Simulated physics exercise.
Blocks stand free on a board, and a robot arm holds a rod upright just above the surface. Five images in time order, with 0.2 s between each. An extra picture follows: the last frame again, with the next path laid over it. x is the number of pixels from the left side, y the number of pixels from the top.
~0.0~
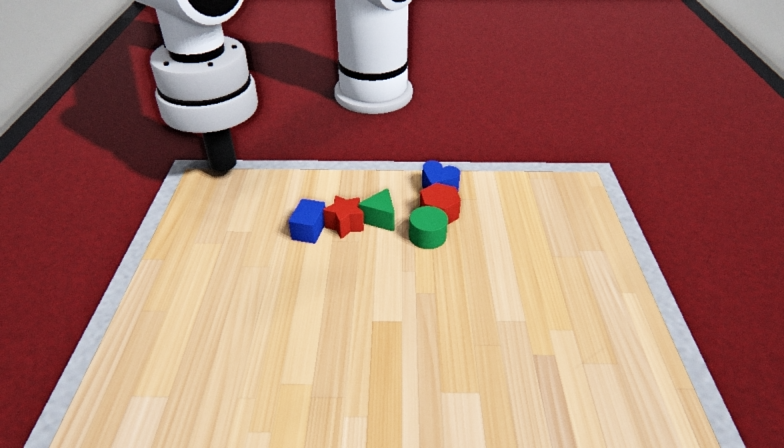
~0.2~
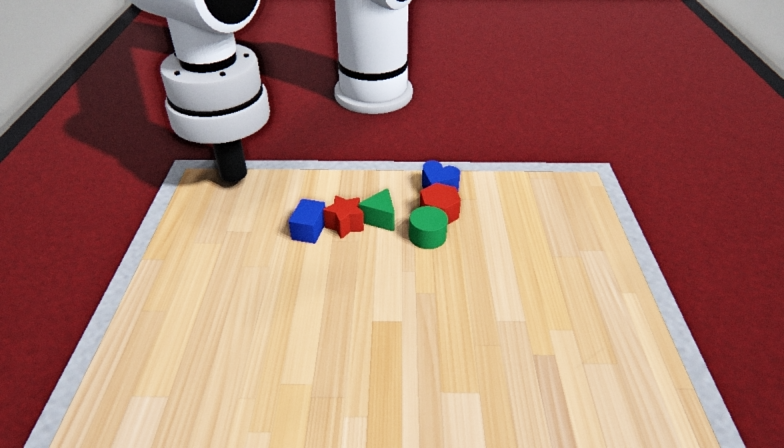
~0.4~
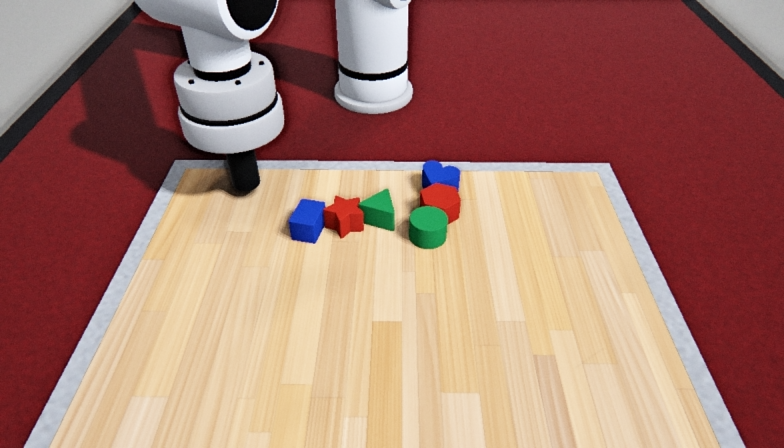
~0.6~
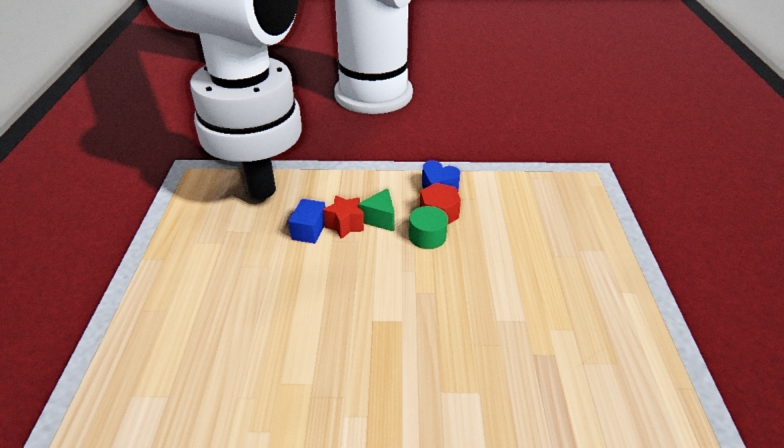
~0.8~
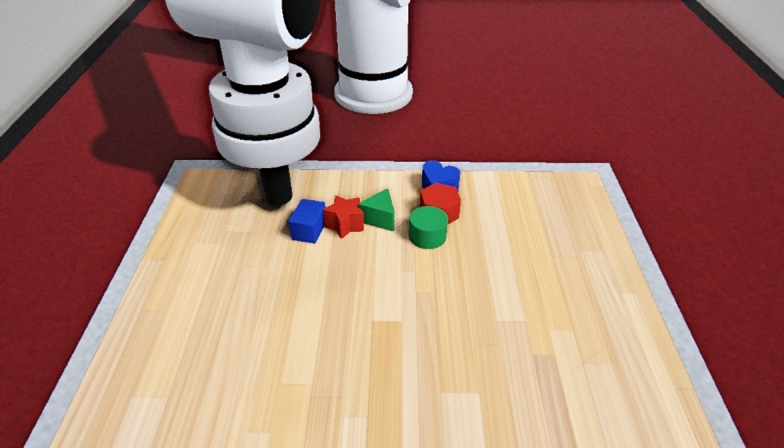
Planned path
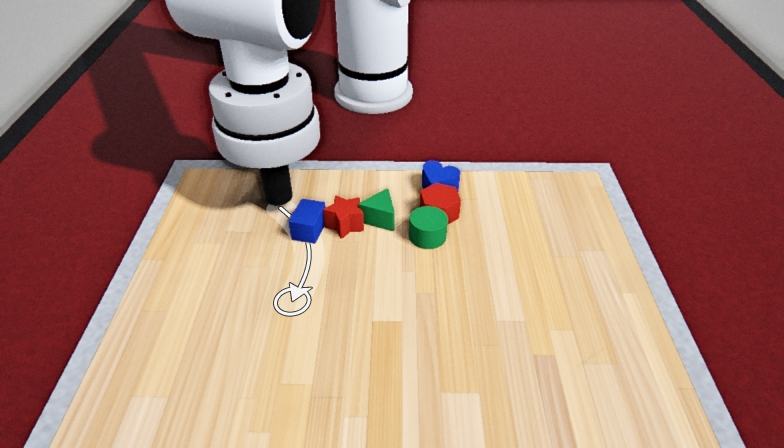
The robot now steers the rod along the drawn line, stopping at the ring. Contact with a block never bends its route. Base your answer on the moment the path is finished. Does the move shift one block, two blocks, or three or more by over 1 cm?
Total moved: Two.
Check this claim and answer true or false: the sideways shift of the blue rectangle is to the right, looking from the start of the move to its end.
Answer: False.
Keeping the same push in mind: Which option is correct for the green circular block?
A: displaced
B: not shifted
It's B.
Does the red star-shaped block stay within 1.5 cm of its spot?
No, that is not how it ends up.
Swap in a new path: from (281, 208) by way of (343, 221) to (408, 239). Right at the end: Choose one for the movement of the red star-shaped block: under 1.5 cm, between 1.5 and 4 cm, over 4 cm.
Overall it shifts more than 4 cm.
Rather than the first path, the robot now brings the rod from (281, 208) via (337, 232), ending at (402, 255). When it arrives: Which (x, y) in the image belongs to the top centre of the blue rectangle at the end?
For the centre of its top, I'd go with (326, 233).
The drawn path runs from (281, 208) through (303, 232) and (308, 264) to (292, 301).
On the path given first. One third of the way, rod at (302, 223); blue rectangle at (320, 228); red star-shaped block at (353, 214), turned 55° anticlockwise.
Two thirds of the way, rod at (307, 254); blue rectangle at (336, 245); red star-shaped block at (355, 216), turned 70° anticlockwise.
At the end, rod at (291, 291); blue rectangle at (336, 245); red star-shaped block at (355, 216), turned 70° anticlockwise; green triangle not moved; green circular block not moved.
